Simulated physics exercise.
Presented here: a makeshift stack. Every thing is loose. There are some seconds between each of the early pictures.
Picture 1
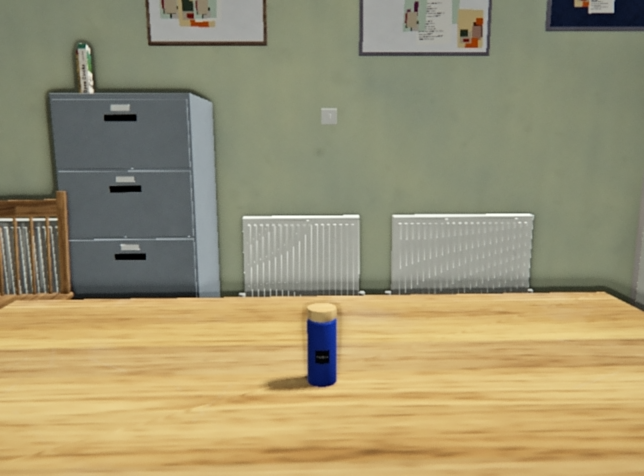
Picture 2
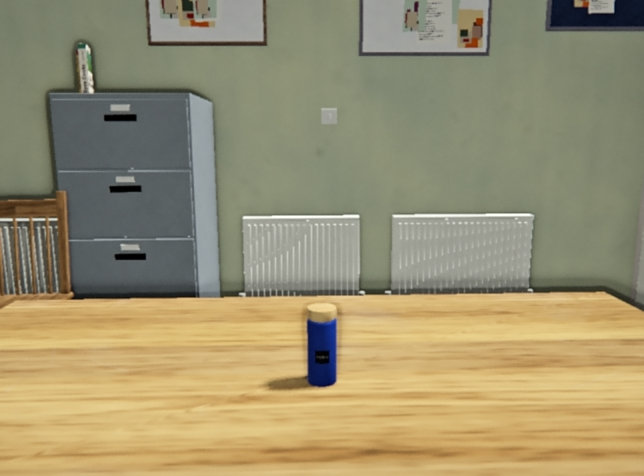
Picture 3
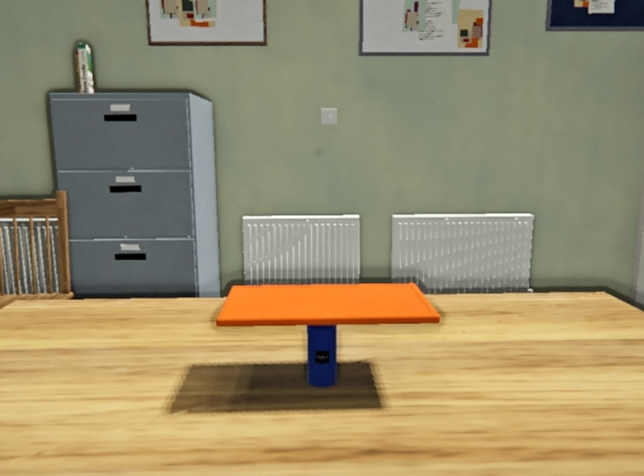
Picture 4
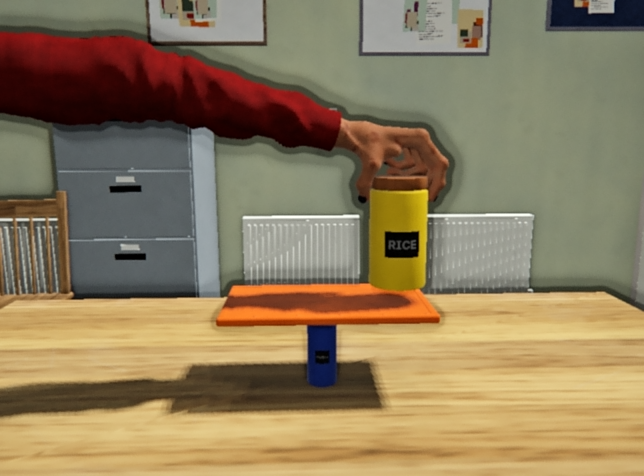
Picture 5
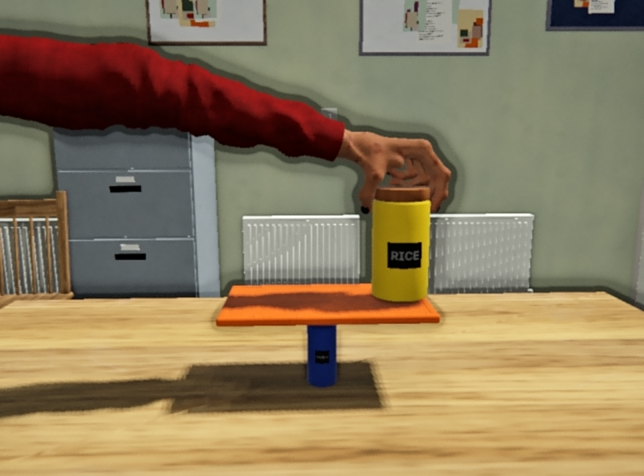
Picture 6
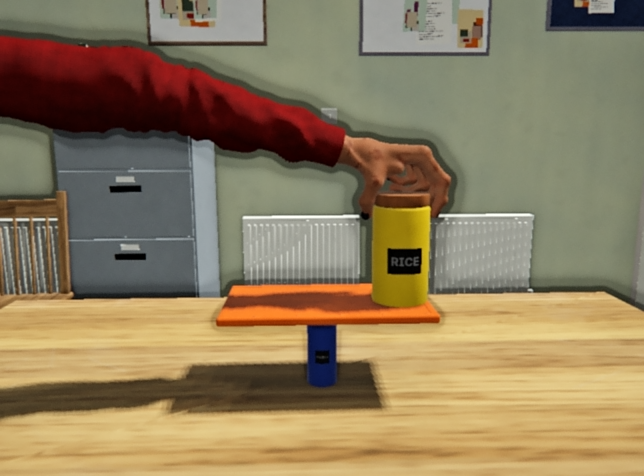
A red-sleeved arm reached in from the left and lowered a yellow rice jar onto the right side of an orange lid, which had appeared on top of a small blue container on a wooden table.
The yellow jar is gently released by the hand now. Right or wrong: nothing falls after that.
Wrong.
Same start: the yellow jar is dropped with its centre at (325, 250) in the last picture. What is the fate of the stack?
After that, it remains intact.
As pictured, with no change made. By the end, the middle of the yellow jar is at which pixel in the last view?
Near (500, 356).
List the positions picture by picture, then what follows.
In the first picture, the last thing is not in view yet.
In the second picture, the last thing is not in view yet.
In the third picture, the last thing is not in view yet; orange lid (326, 303).
The fourth picture shows coming down; yellow jar (398, 231); orange lid (326, 303).
The fifth picture shows coming down; yellow jar (401, 242); orange lid (326, 303).
The sixth picture shows in place under the hand; yellow jar (401, 247); orange lid (326, 303).
Then, 0.30 s on from there, yellow jar now fallen; orange lid turned 62° from how it was put.
Then, 0.50 s on from there, orange lid turned 49° from how it was put; blue shaker turned 14° from how it was put.
Then, 0.70 s on from there, orange lid and blue shaker now fallen.
In the end, fallen, yellow jar, orange lid and blue shaker. At the end, from the last picture's camera, yellow jar near (500, 356). The stack gives way.
